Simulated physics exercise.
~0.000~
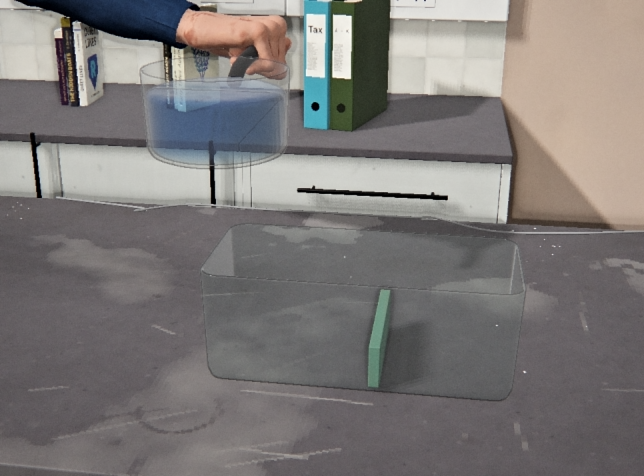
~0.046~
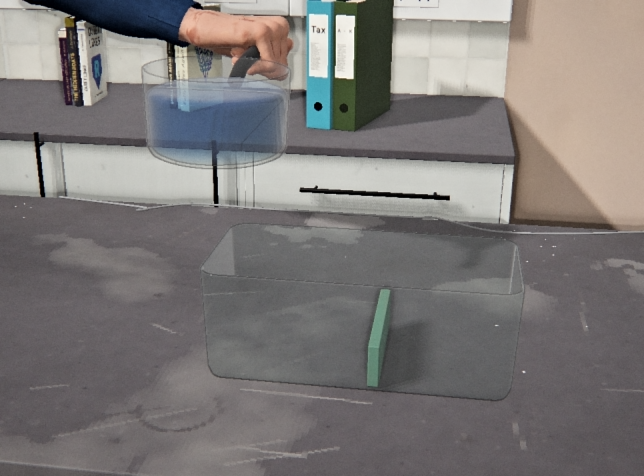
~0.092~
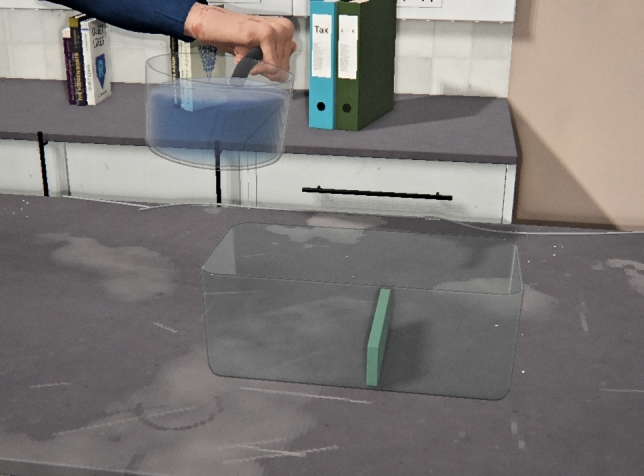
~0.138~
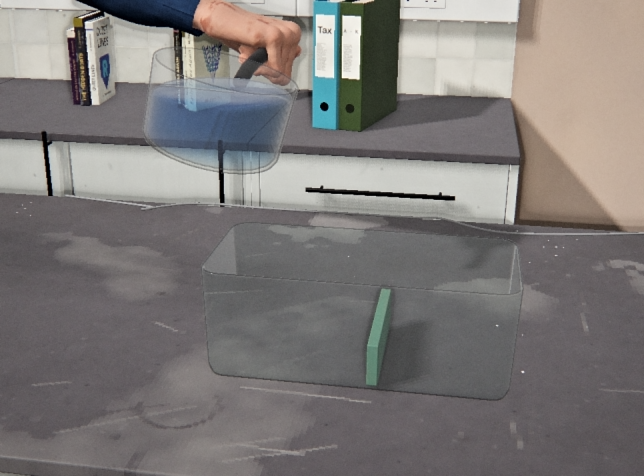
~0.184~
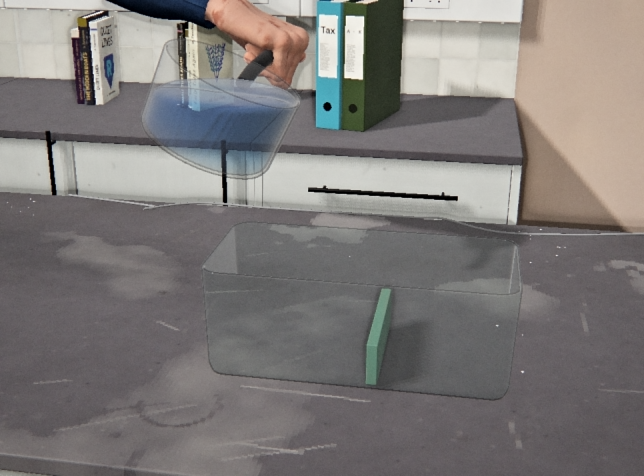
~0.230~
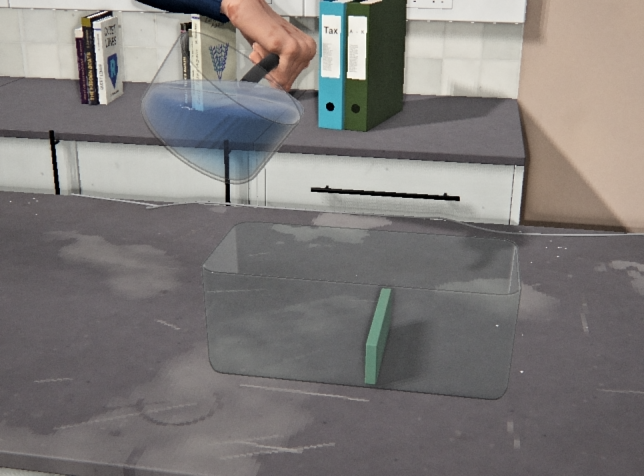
A hand in a dark blue sleeve holds a clear saucepan of blue liquid by its handle at upper left, keeping it nearly level, then tilting it steadily further toward the right as the liquid shifts inside. Below, a clear long basin with a low green wall across its floor rests on a worn grey surface. Behind, books and teal and green binders stand on a grey counter above white drawers, seen from slightly above as the view drifts slightly.
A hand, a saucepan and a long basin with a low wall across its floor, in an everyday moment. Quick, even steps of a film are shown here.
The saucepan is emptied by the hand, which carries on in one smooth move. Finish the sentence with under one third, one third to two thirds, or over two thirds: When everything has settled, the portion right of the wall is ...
When everything has settled, the portion right of the wall is under one third.
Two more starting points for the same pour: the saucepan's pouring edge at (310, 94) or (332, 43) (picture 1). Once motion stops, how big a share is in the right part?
In turn 15 and 45 in a hundred.
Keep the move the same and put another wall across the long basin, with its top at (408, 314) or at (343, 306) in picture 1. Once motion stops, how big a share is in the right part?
In order, 10 and 35 in a hundred.
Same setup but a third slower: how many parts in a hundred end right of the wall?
Around 10 in a hundred.
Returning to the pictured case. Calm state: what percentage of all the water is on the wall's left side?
80 %.
A moment on, the saucepan is tipped right over and 27 per cent is still to pour, 29 is left of the wall and 0 right of it.
Next, the saucepan is tipped right over and 4 per cent is still to pour, 82 is left of the wall and 2 right of it.
Then the saucepan is tipped right over and 0 per cent is still to pour, 84 is left of the wall and 8 right of it.
Later the saucepan is tipped right over and 0 per cent is still to pour, 83 is left of the wall and 10 right of it.
In the end 82 per cent lies left of the wall, 11 right of it and 6 outside.
